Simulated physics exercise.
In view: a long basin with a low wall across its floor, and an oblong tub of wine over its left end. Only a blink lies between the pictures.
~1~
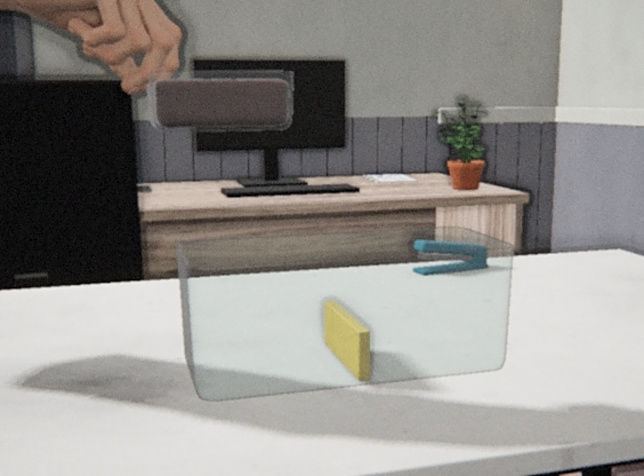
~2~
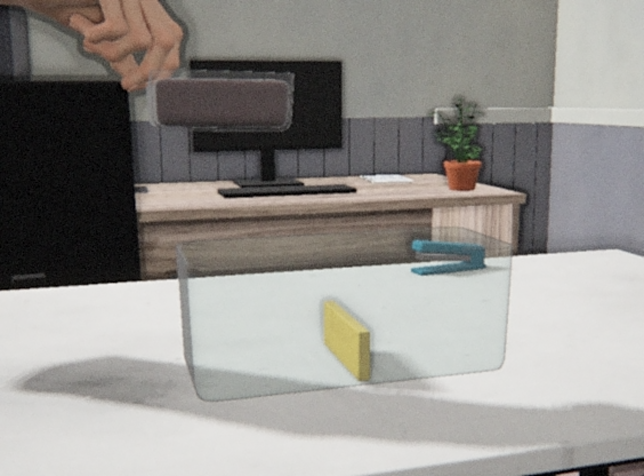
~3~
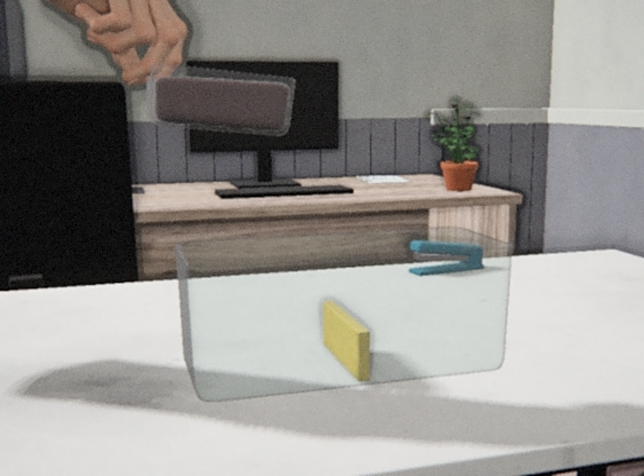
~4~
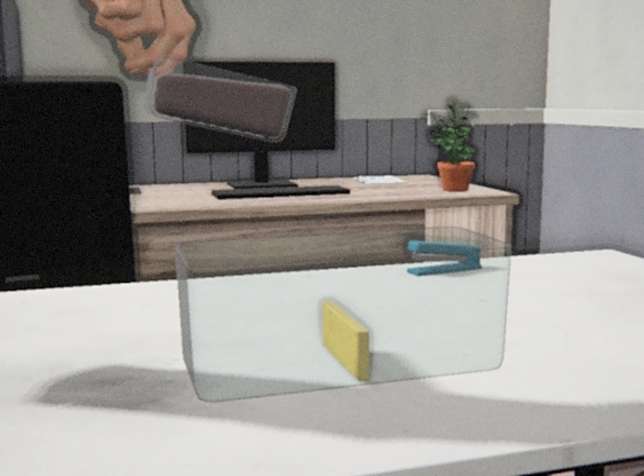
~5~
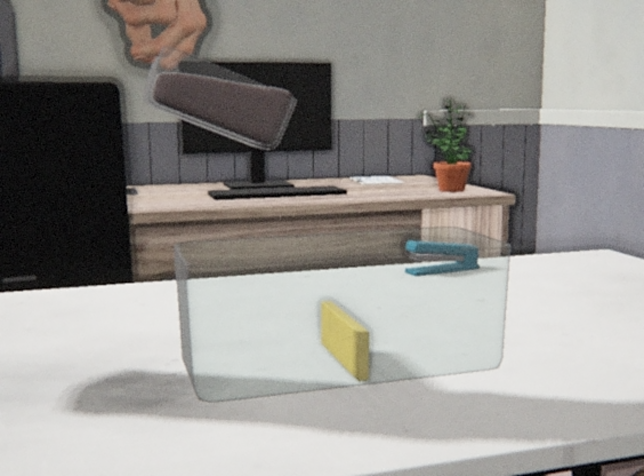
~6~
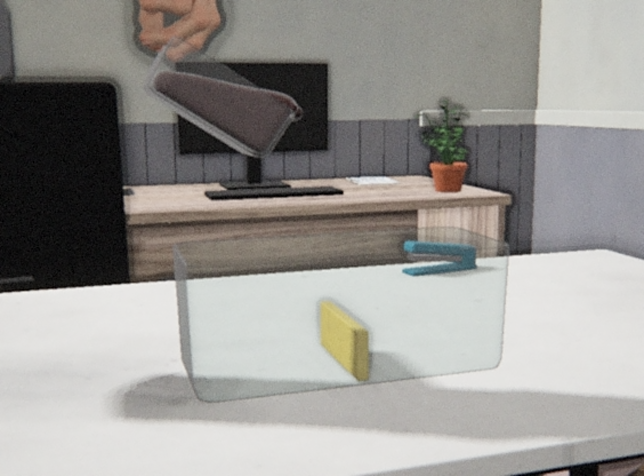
At the start, a hand holds a clear oblong tub of dark wine level above the left end of a long see-through basin with a low yellow wall inside. The hand then shifts right as the tub tilts, slowly at first and then more steeply, its right end dipping toward the basin.
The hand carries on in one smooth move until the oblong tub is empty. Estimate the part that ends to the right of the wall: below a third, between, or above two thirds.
It comes to between a third and two thirds.
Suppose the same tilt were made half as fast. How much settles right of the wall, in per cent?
Some 60 per cent.
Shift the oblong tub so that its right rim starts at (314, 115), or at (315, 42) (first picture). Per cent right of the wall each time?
The first gives 75 %, the second 80 %.
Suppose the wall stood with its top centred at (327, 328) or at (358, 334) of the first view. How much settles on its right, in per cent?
Near 70 % and 35 %.
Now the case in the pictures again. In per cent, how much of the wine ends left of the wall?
It comes to 45 per cent or so.
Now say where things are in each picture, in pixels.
In the first frame, it leans 0°; its right rim is at (283, 76); the wine meets the walls at (151, 83) and (280, 82); the long basin's rim runs from (183, 256) to (488, 238); the wall's top is at (346, 317).
In the second frame, it leans 1°; its right rim is at (283, 78); the wine meets the walls at (151, 82) and (279, 84).
In the third frame, it leans 6°; its right rim is at (284, 83); the wine meets the walls at (153, 80) and (281, 86).
In the fourth frame, it leans 13°; its right rim is at (285, 91); the wine meets the walls at (153, 78) and (282, 89).
In the fifth frame, it leans 22°; its right rim is at (285, 102); the wine meets the walls at (151, 77) and (285, 96); 2 per cent is over the edge.
In the sixth frame, it leans 33°; its right rim is at (283, 115); the wine meets the walls at (152, 74) and (270, 98); 8 per cent is over the edge.
A moment on, the tilt is 92° and 12 per cent is still to pour, 12 is left of the wall and 22 right of it.
Next, the tilt is 96° and 3 per cent is still to pour, 36 is left of the wall and 55 right of it.
Then the tilt is 96° and 1 per cent is still to pour, 42 is left of the wall and 51 right of it.
Later the tilt is 96° and 0 per cent is still to pour, 44 is left of the wall and 51 right of it.
In the end 44 per cent lies left of the wall, 51 right of it and 5 outside.
